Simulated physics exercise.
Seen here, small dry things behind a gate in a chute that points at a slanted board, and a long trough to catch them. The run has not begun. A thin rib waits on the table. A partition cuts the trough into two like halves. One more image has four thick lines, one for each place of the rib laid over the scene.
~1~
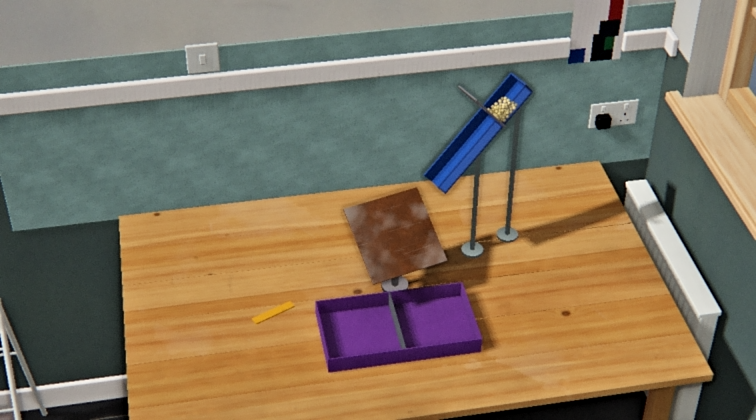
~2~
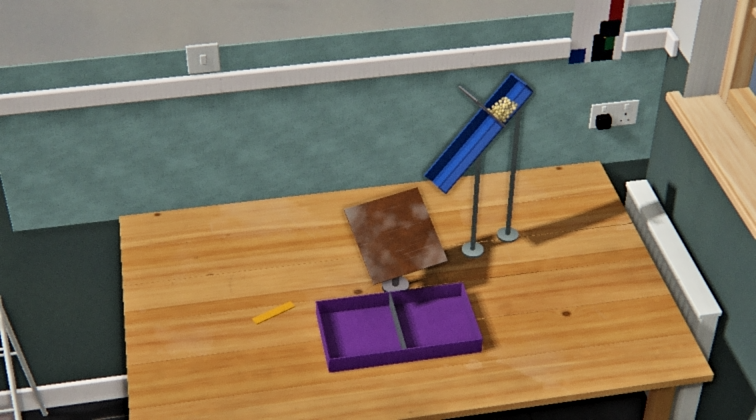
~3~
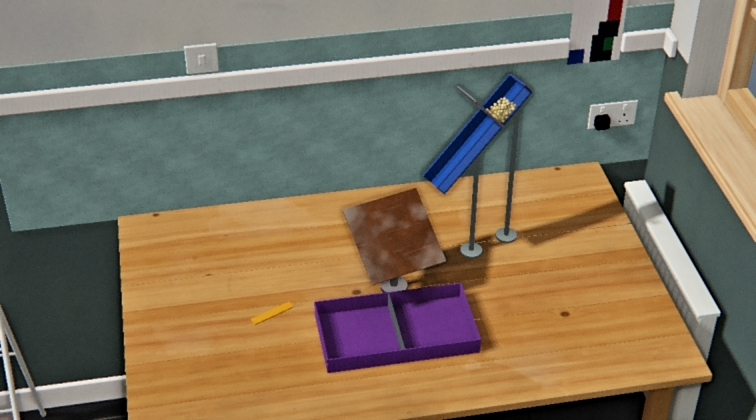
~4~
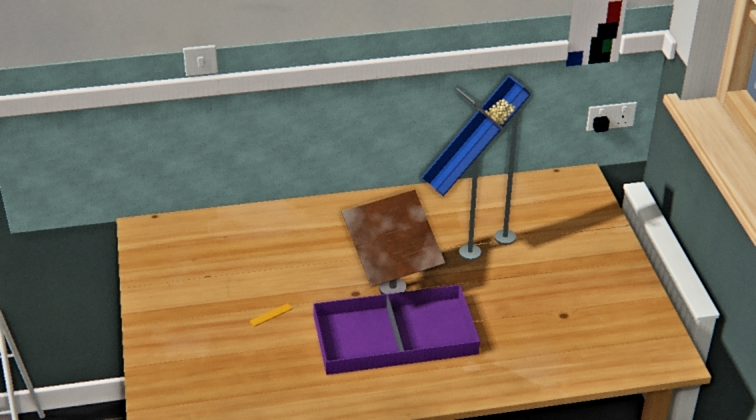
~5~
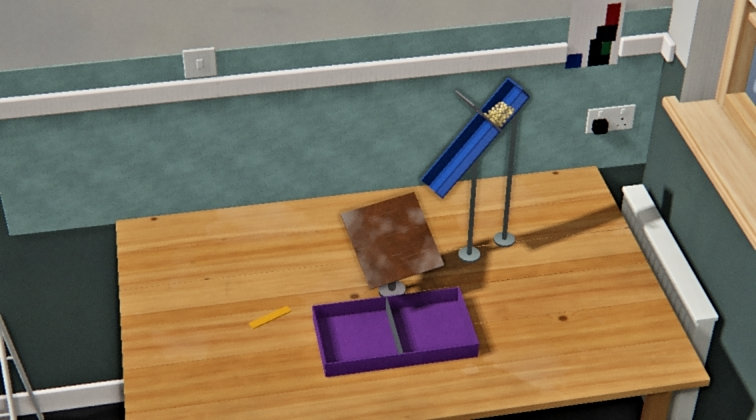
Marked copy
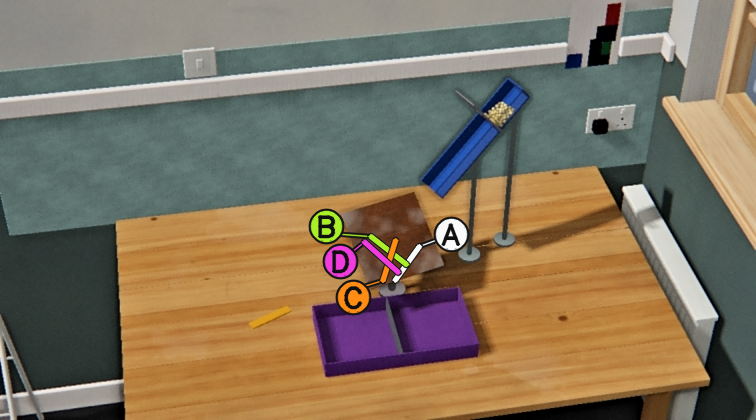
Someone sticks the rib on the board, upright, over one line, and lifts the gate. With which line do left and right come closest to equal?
Take C.
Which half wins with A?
The left half.
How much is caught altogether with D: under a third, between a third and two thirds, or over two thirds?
Line D gives over two thirds.
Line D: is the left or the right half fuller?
Right.
On the marked copy, line A from (419, 246) to (395, 280); line B from (370, 236) to (406, 264); line C from (395, 240) to (383, 280); line D from (364, 242) to (398, 272).
If A is chosen, of what is caught, nearly all in the left half, a small part in the right.
If B is chosen, of what is caught, none in the left half, all in the right.
If C is chosen, of what is caught, about half in the left half, about half in the right.
If D is chosen, of what is caught, a stray few in the left half, nearly all in the right.
